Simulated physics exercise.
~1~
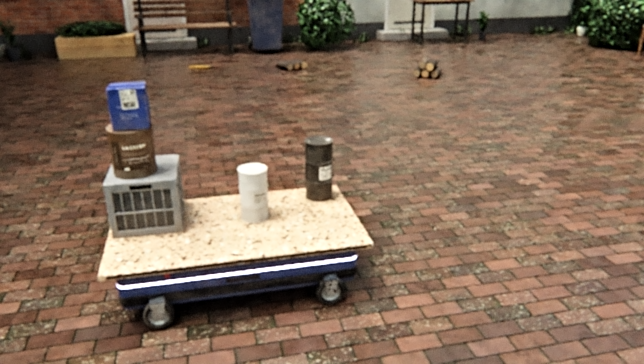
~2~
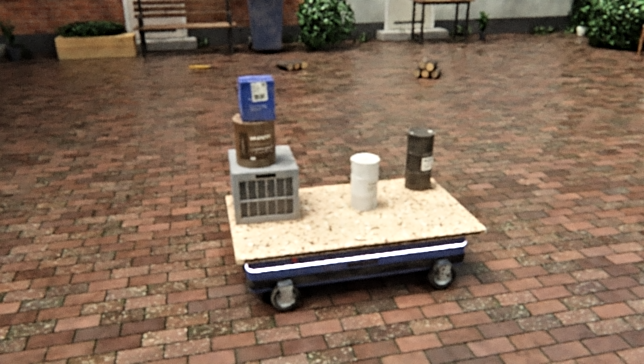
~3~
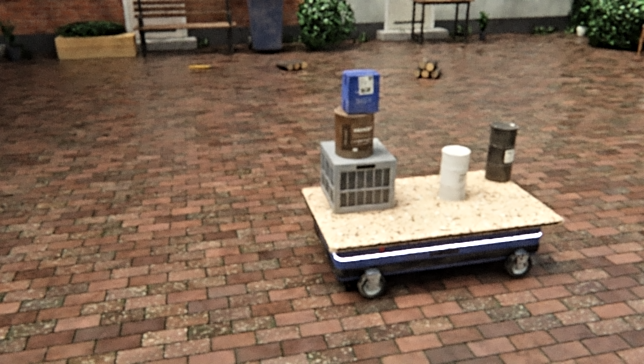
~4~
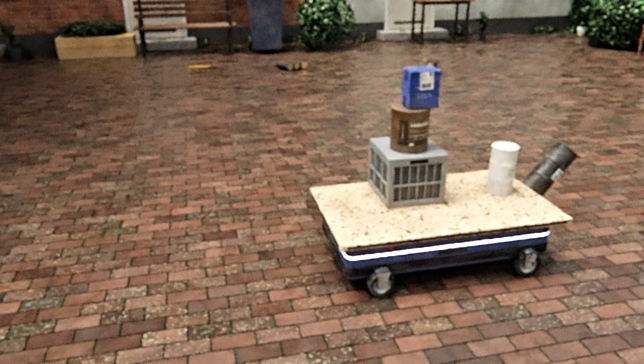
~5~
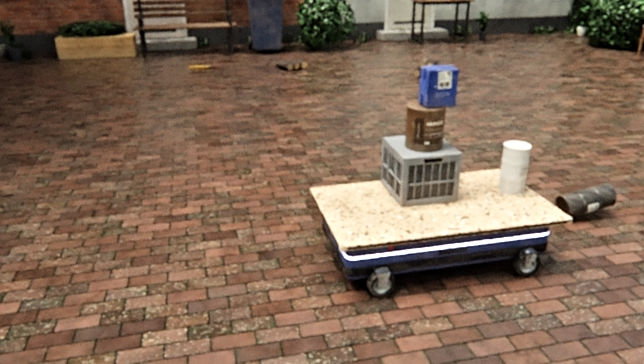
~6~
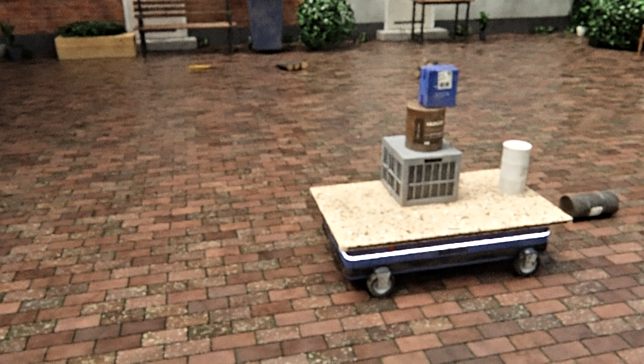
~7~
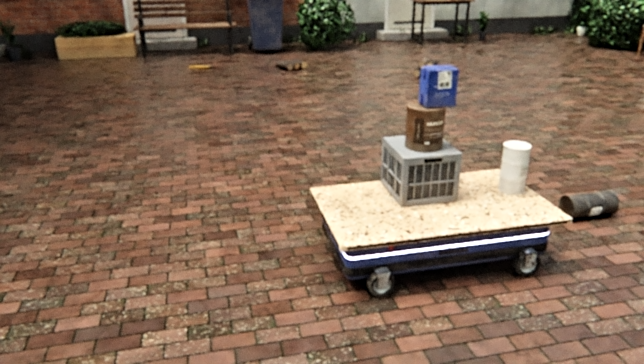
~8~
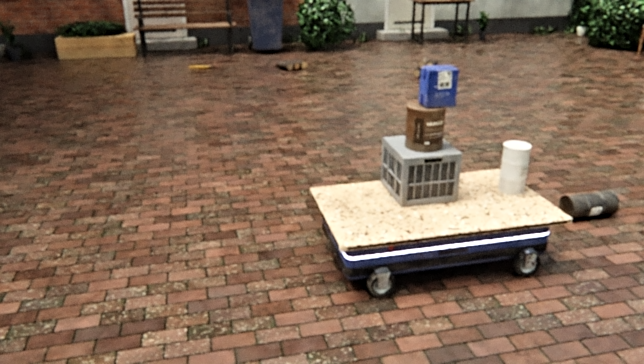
The footage shows a flat cart rolling right across wet brick paving with a grey crate, brown pail, blue parcel and two canisters. As it stops, the load slides right and the black canister tips off the edge onto its side, while the others remain aboard, the stack still standing.
